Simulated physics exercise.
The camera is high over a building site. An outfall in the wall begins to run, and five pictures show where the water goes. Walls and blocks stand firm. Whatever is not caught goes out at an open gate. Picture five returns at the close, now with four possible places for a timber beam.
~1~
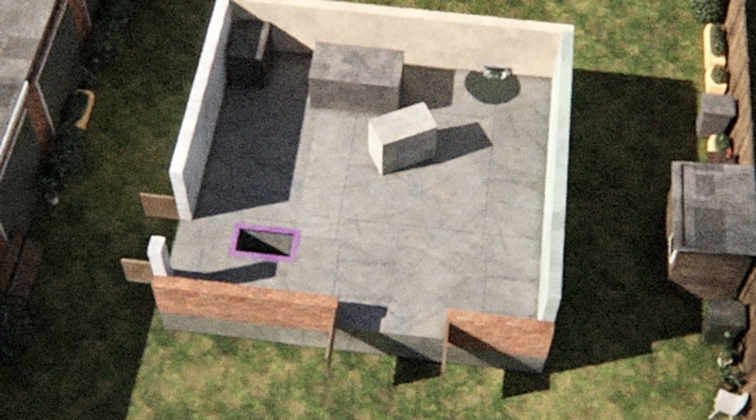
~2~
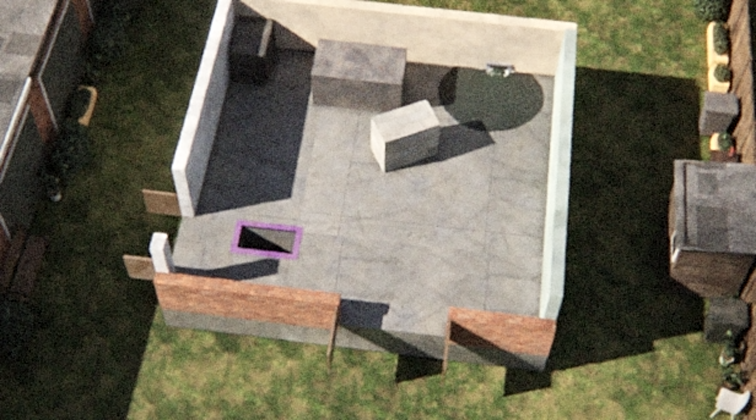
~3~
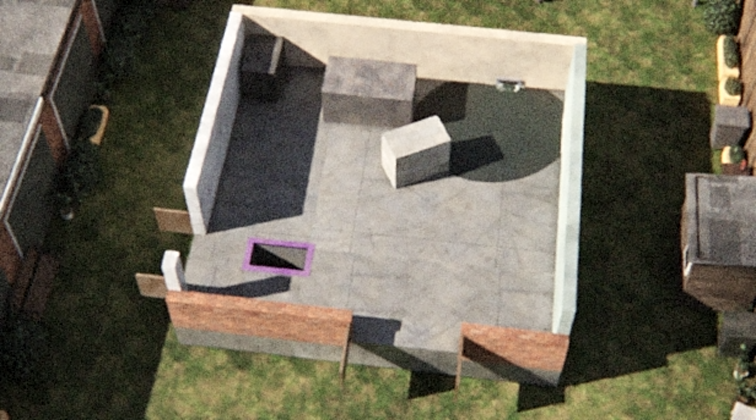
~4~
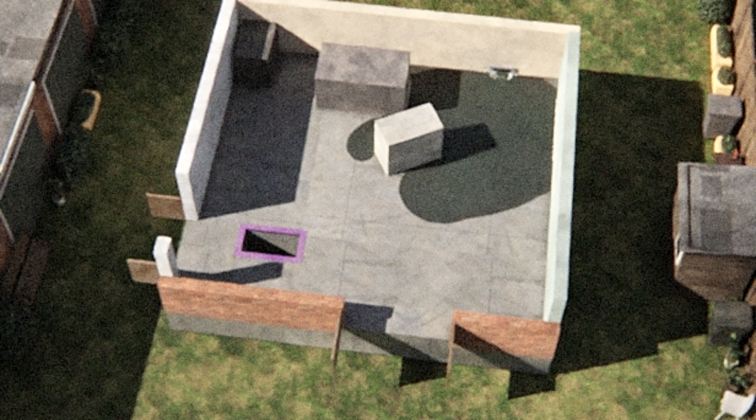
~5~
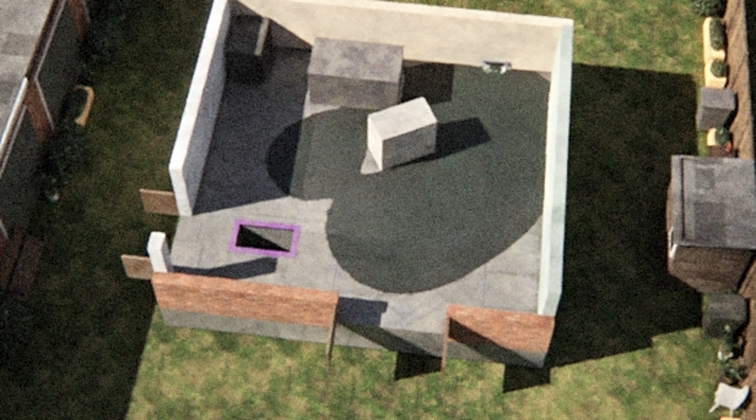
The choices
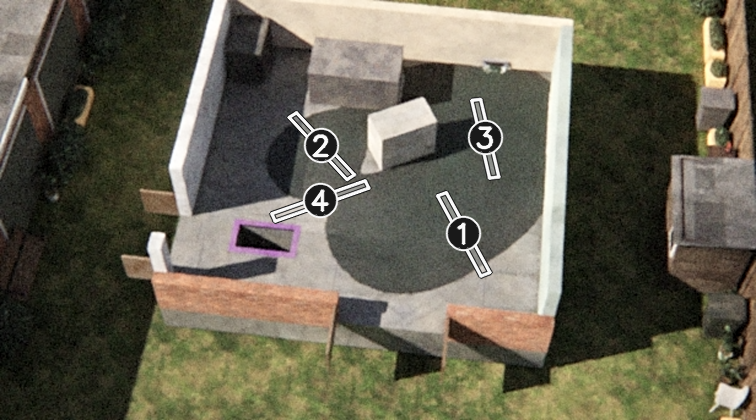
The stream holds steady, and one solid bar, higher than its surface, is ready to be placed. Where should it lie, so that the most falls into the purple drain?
It is 1.
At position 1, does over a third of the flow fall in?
No, it does not.
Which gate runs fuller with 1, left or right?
The left gate.
On the marked copy, 1 from (442, 194) to (485, 274); 2 from (292, 115) to (350, 177); 3 from (476, 99) to (494, 177); 4 from (273, 217) to (366, 184).
With 1, about 23 % of the stream runs into the purple drain, about 76 % out by the gates.
With 2, about 15 % of the stream runs into the purple drain, about 85 % out by the gates.
With 3, about 14 % of the stream runs into the purple drain, about 85 % out by the gates.
With 4, about 16 % of the stream runs into the purple drain, about 83 % out by the gates.
